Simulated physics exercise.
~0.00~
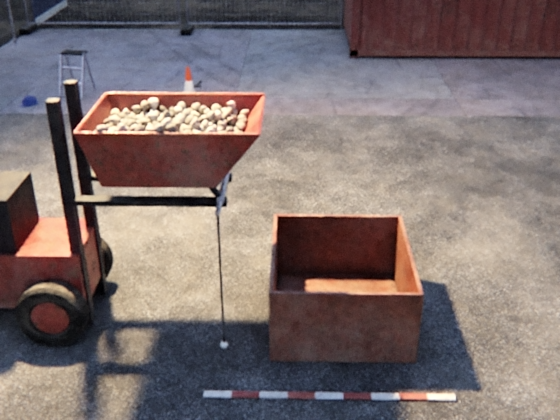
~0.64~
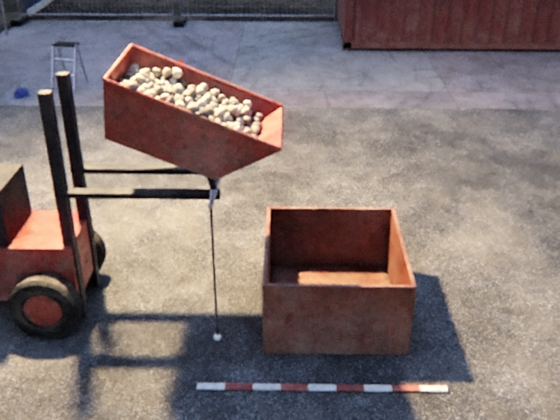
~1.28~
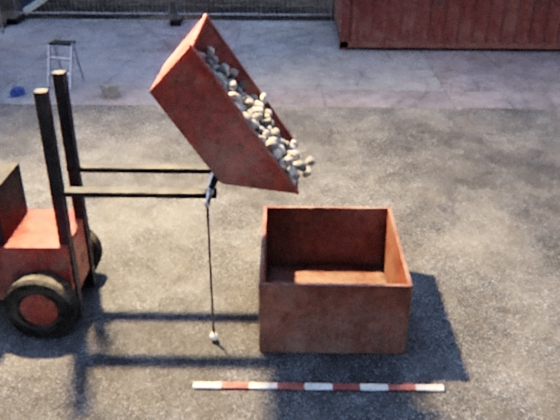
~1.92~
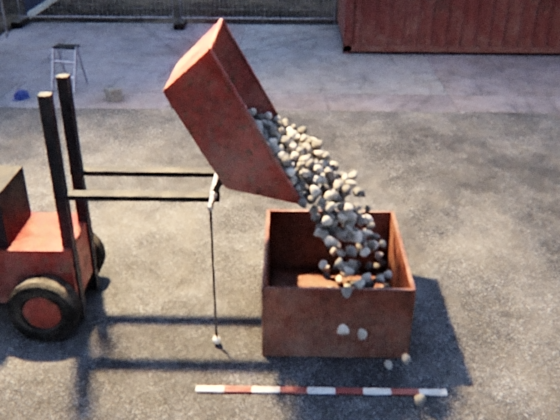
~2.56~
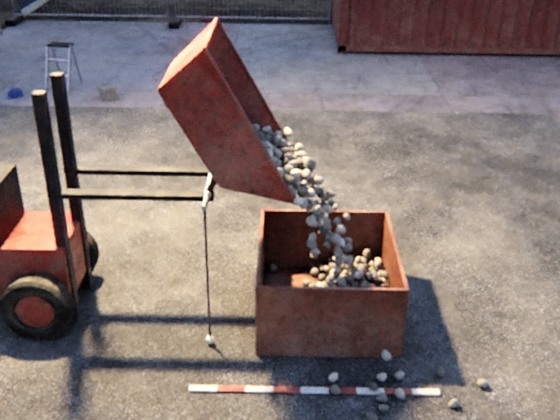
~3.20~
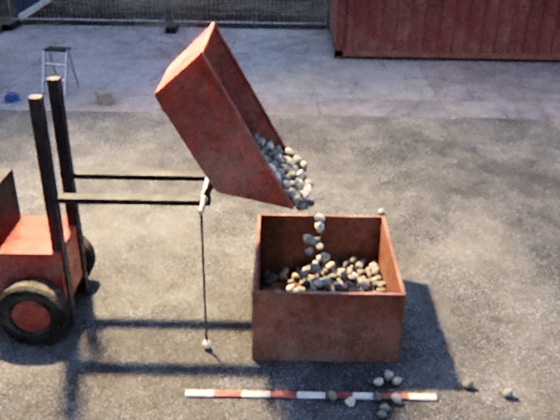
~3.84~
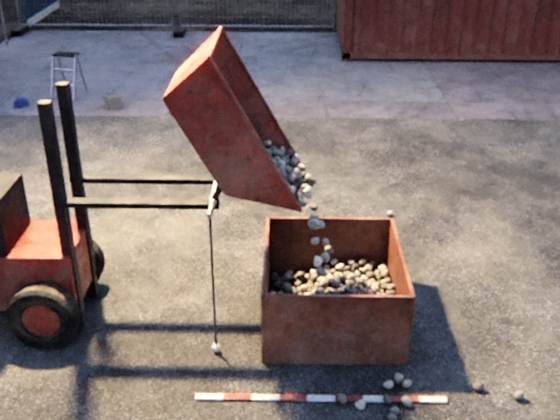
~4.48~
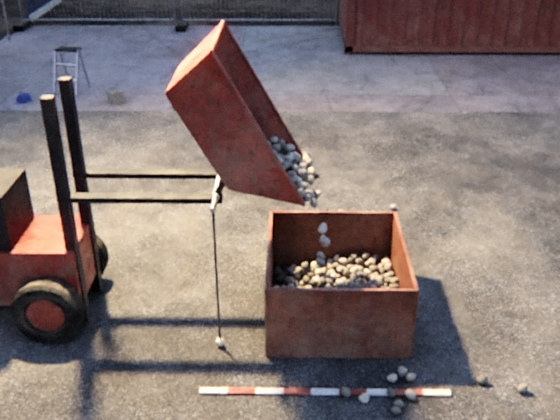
A forklift's red skip tips and pours most stones into a bin, spilling a few.
